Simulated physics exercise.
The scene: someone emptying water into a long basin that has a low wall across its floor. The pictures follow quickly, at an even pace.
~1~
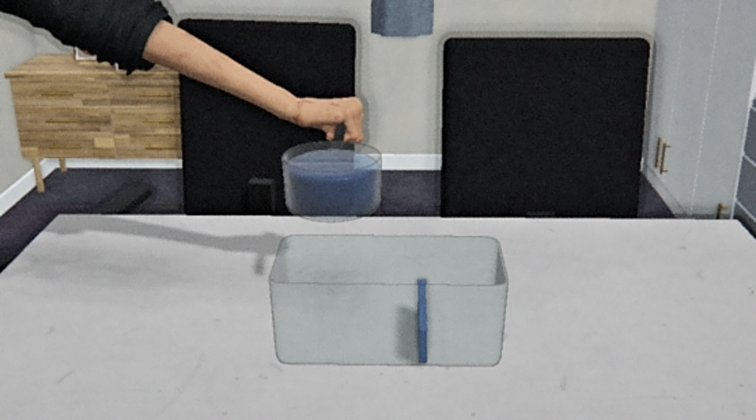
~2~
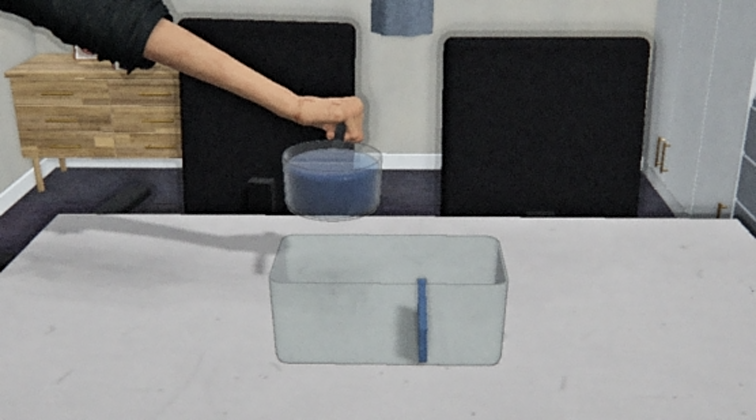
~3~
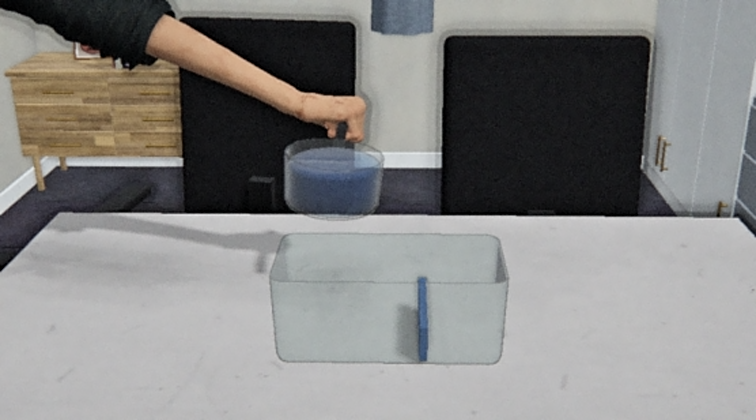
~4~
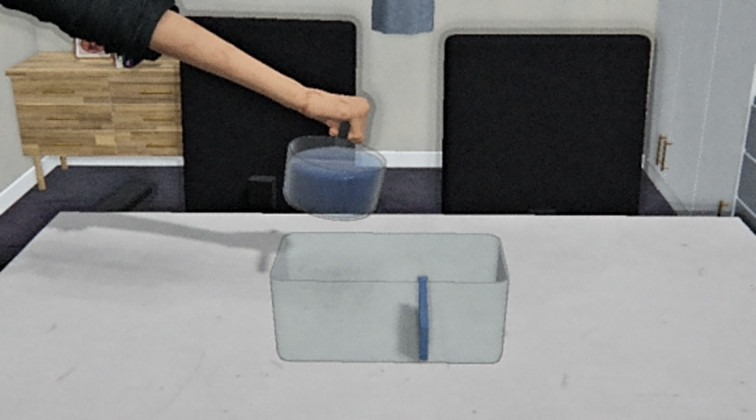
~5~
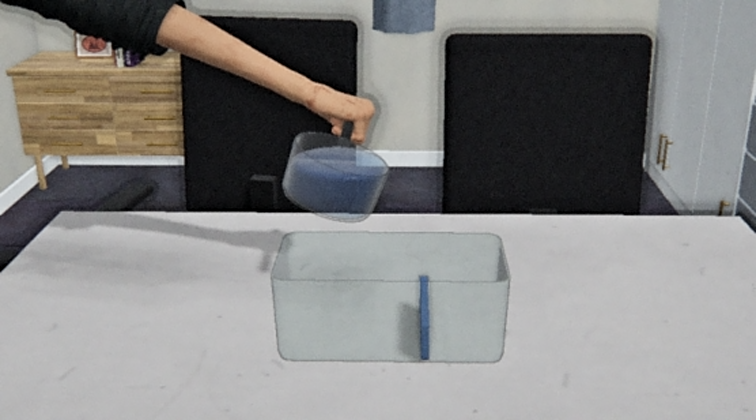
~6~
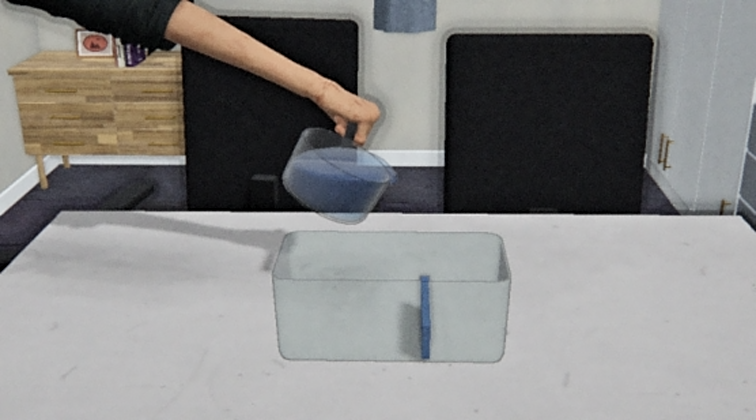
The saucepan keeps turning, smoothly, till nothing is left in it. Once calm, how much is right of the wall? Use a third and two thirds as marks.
In the end from a third to two thirds is right of the wall.
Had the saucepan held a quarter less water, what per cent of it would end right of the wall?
It comes to 35 per cent or so.
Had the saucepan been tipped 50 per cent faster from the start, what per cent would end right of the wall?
About 35 per cent.
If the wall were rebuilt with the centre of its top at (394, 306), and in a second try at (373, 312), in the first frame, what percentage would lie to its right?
Roughly 90 per cent, and 90 per cent.
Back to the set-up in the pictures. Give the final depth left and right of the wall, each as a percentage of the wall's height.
Left: 20 %. Right: 50 %.
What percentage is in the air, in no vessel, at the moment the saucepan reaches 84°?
About 35 per cent.
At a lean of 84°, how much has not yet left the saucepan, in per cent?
Roughly 35 in a hundred.
A moment on, the saucepan is tipped on its side and 37 per cent is still to pour, 6 is left of the wall and 22 right of it.
Next, the saucepan is tipped on its side and 9 per cent is still to pour, 31 is left of the wall and 53 right of it.
Then the saucepan is tipped on its side and 2 per cent is still to pour, 45 is left of the wall and 51 right of it.
Later the saucepan is tipped on its side and 0 per cent is still to pour, 47 is left of the wall and 51 right of it.
In the end 48 per cent lies left of the wall, 52 right of it and 0 outside.
